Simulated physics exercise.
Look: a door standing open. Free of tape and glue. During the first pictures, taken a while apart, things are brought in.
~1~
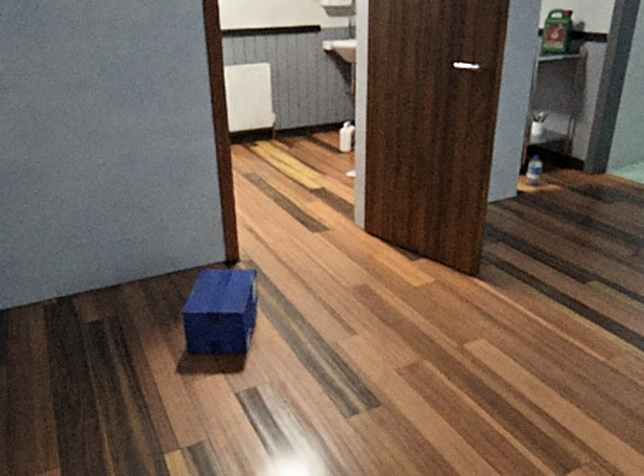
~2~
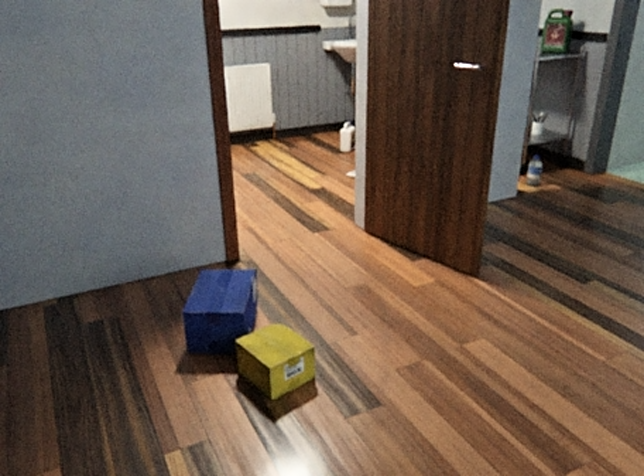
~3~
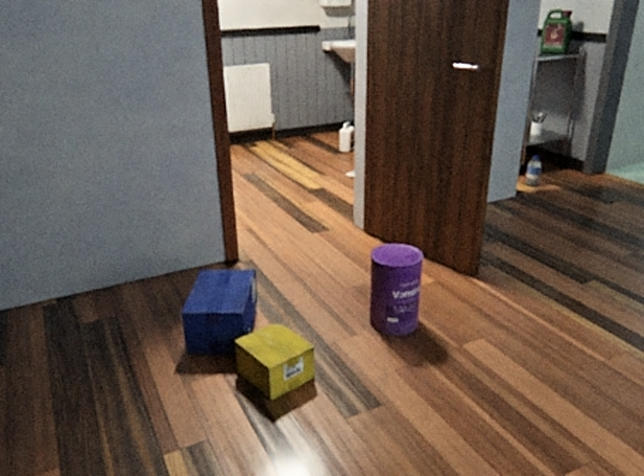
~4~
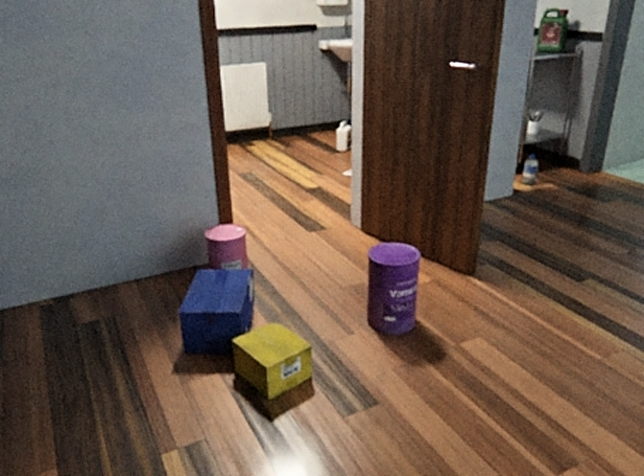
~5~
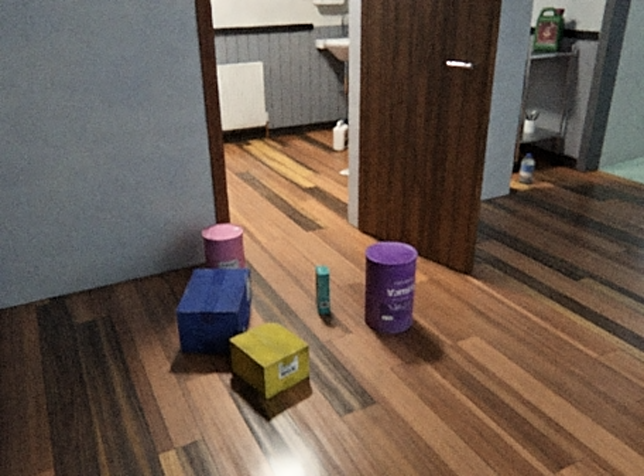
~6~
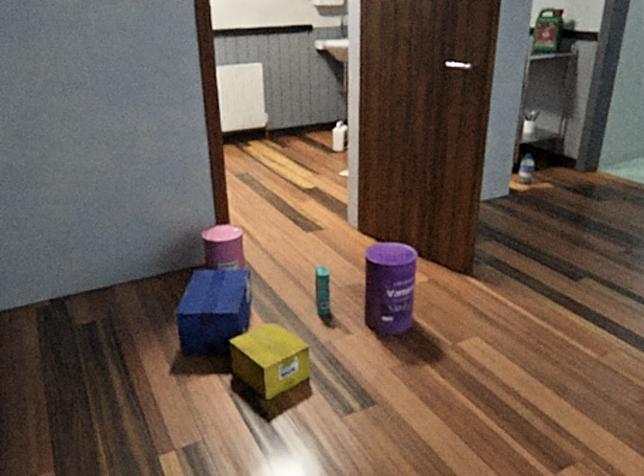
In a wood-floored room, blue and yellow boxes, purple and pink containers, then a turquoise item appear.
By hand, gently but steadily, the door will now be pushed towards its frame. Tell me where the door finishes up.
It finishes in the frame, closed.
Then, 0.60 s on from there, door at 84°.
Then, 1.10 s on from there, door at 50°.
Then, 1.60 s on from there, door at 13°.
In the end, door at 0°; all 5 unmoved. At the end, from the last picture's camera, turquoise carton near (323, 291).
